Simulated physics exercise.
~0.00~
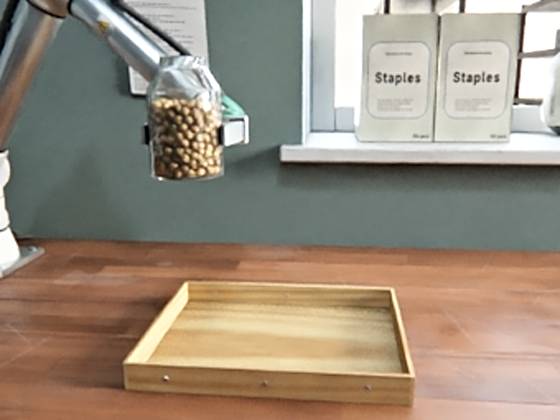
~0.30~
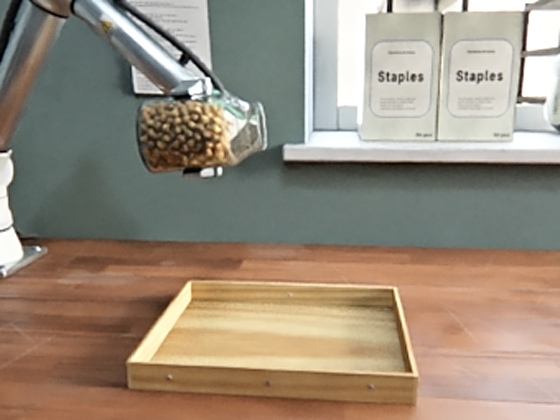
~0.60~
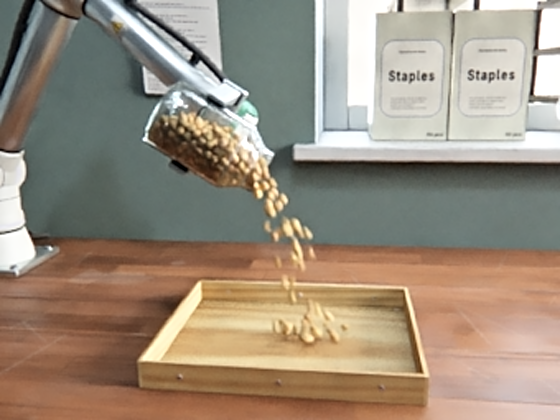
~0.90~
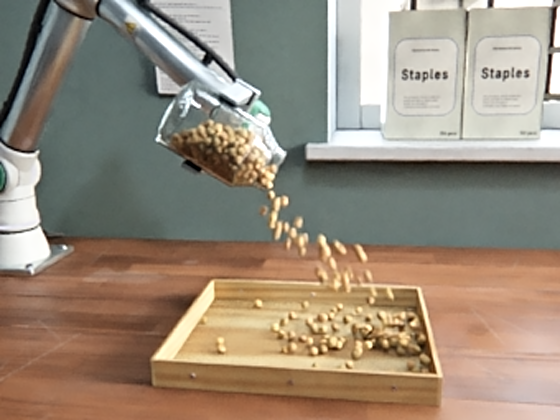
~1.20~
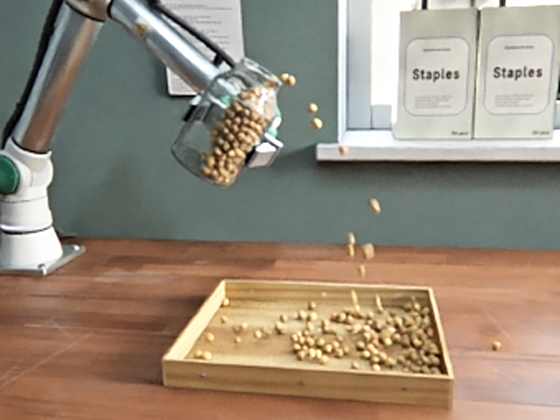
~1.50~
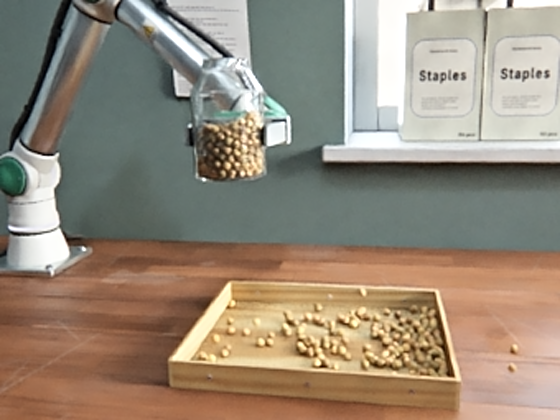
A robot arm tips a clear jar of dried chickpeas over a shallow wooden tray on a table, spilling a stream that scatters inside, then turns the jar upright again, still partly full, with many chickpeas gathered towards the tray's right side and a couple on the table.
